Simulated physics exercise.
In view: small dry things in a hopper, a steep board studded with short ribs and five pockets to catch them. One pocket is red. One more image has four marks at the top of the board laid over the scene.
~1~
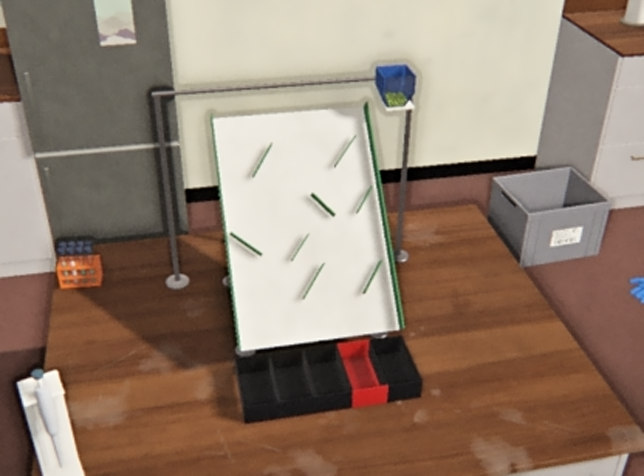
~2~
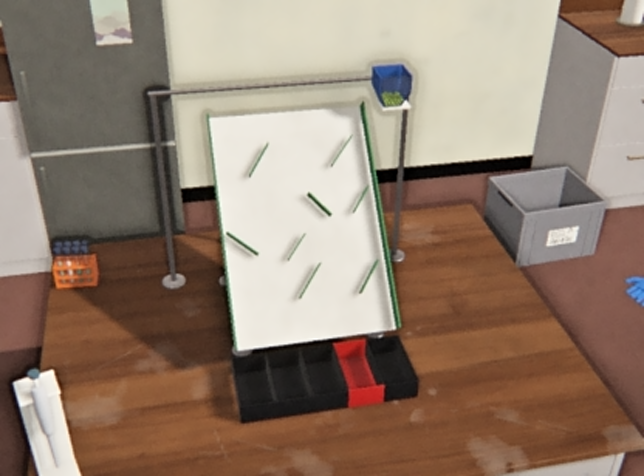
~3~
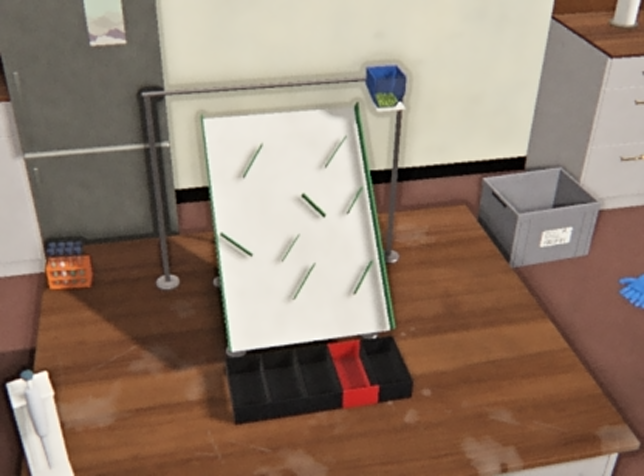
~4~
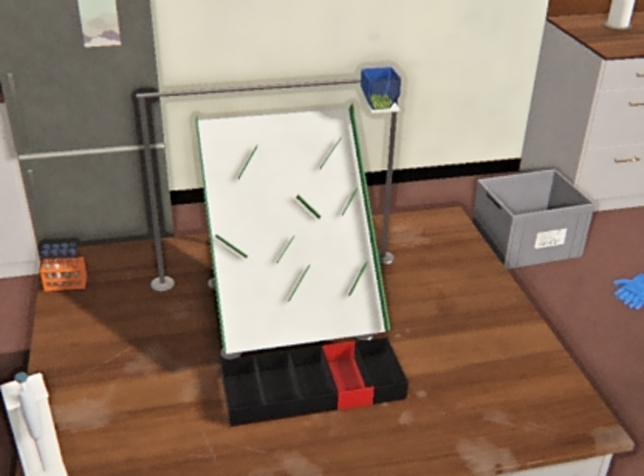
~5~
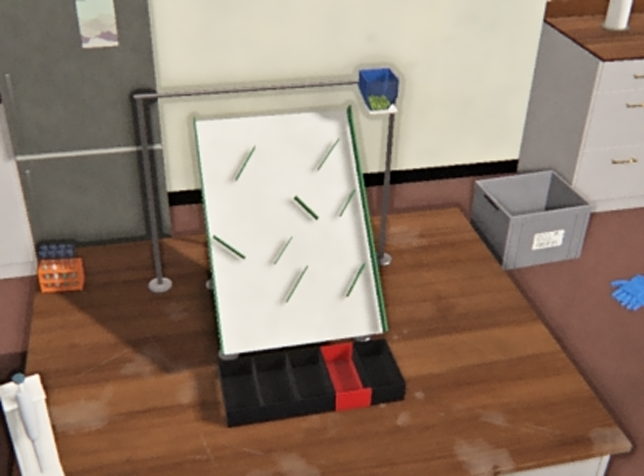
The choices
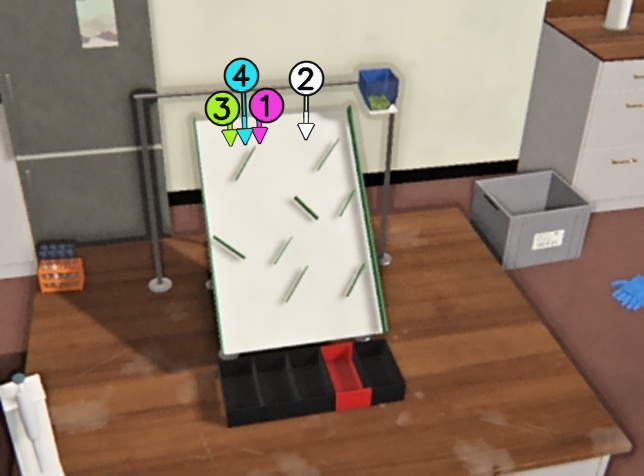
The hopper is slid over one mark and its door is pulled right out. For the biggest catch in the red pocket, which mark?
2 works best here.
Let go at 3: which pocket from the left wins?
It is the second one.
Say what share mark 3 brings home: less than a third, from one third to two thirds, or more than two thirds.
Mark 3 gives less than a third.
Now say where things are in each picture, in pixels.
In the first frame, hopper at (394, 98), dried peas, door shut.
In the second frame, ribs (250, 175) to (268, 142), (333, 164) to (352, 135), (309, 192) to (332, 214).
In the third frame, ribs (349, 212) to (363, 186), (221, 232) to (253, 255), (283, 260) to (300, 234).
In the fourth frame, ribs (290, 300) to (310, 265), (351, 295) to (368, 262).
In the fifth frame, red pocket at (353, 399), number 4 of 5 from the left.
On the marked copy, mark 1 meets the board at (259, 137); mark 2 meets the board at (305, 133); mark 3 meets the board at (230, 140); mark 4 meets the board at (245, 138).
With 1, a stray few in the red pocket, nearly all in other pockets, a small part outside the box.
With 2, about half in the red pocket, about half in other pockets.
With 3, none in the red pocket, nearly all in other pockets, a small part held on the board.
With 4, a stray few in the red pocket, most in other pockets, a small part held on the board, a stray few outside the box.
